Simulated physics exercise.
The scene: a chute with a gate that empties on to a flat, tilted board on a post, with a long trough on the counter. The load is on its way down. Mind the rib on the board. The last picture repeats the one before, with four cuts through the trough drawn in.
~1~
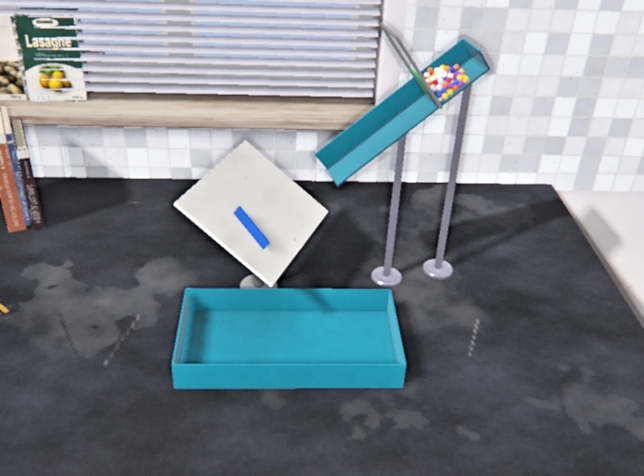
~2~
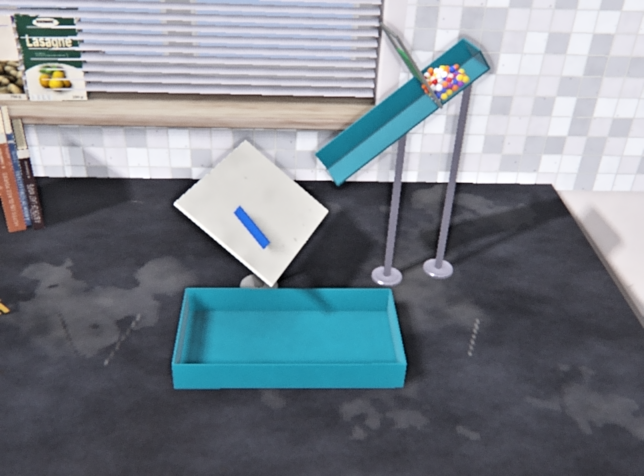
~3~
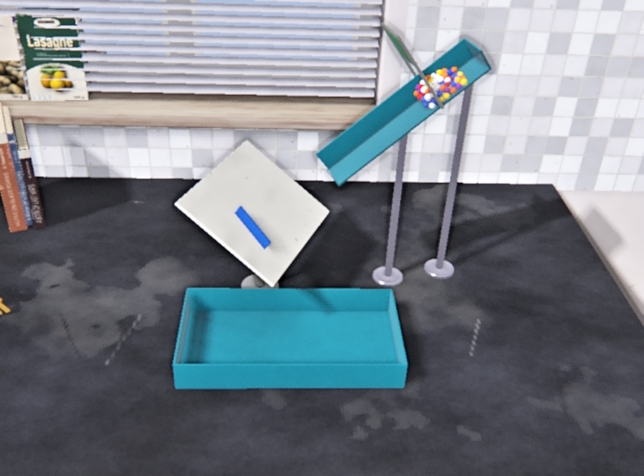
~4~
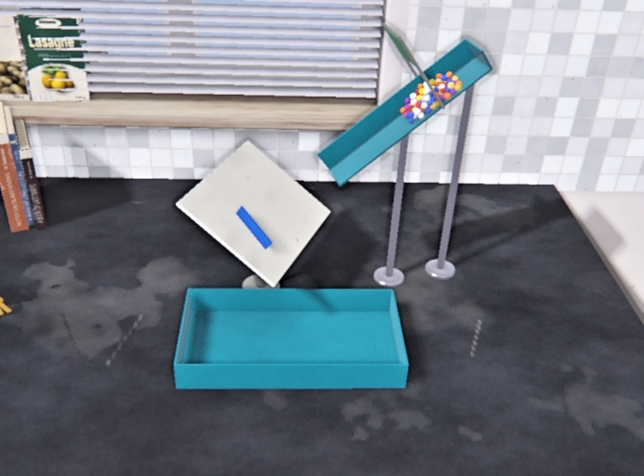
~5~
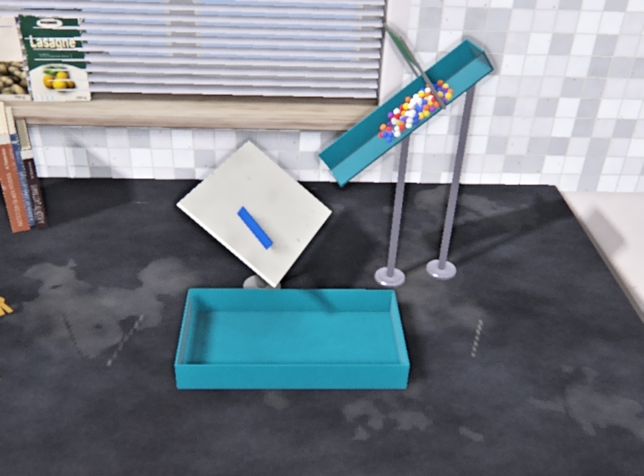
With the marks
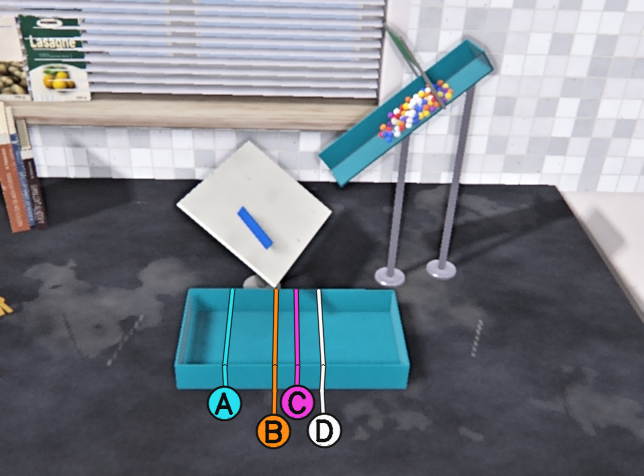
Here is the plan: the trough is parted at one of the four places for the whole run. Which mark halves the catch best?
Line D.
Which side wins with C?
More lands on the right.
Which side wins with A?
Right.
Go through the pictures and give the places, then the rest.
In the first picture, load behind the gate (440, 80), round plastic beads; lip of the chute (332, 178), sloping fairly steeply.
In the second picture, middle of the board (258, 207), tilted fairly steeply; middle of its low edge (303, 245); of its high edge (213, 169).
In the third picture, front corners of the trough (174, 365) and (407, 364), empty; front of the load (426, 105).
In the fourth picture, middle of the load (430, 96); its front (411, 121), roughly a quarter of the way to the lip; rib from (242, 206) to (272, 243).
In the fifth picture, middle of the load (417, 108); its front (382, 135), roughly half of the way to the lip.
On the marked copy, line A crosses the front rim at (224, 365); line B crosses the front rim at (274, 365); line C crosses the front rim at (297, 365); line D crosses the front rim at (323, 365).
If A is chosen, of what is caught, just a few on the left of the divider, almost all on the right.
If B is chosen, of what is caught, just a few on the left of the divider, almost all on the right.
If C is chosen, of what is caught, about a tenth on the left of the divider, almost all on the right.
If D is chosen, of what is caught, roughly half on the left of the divider, roughly half on the right.
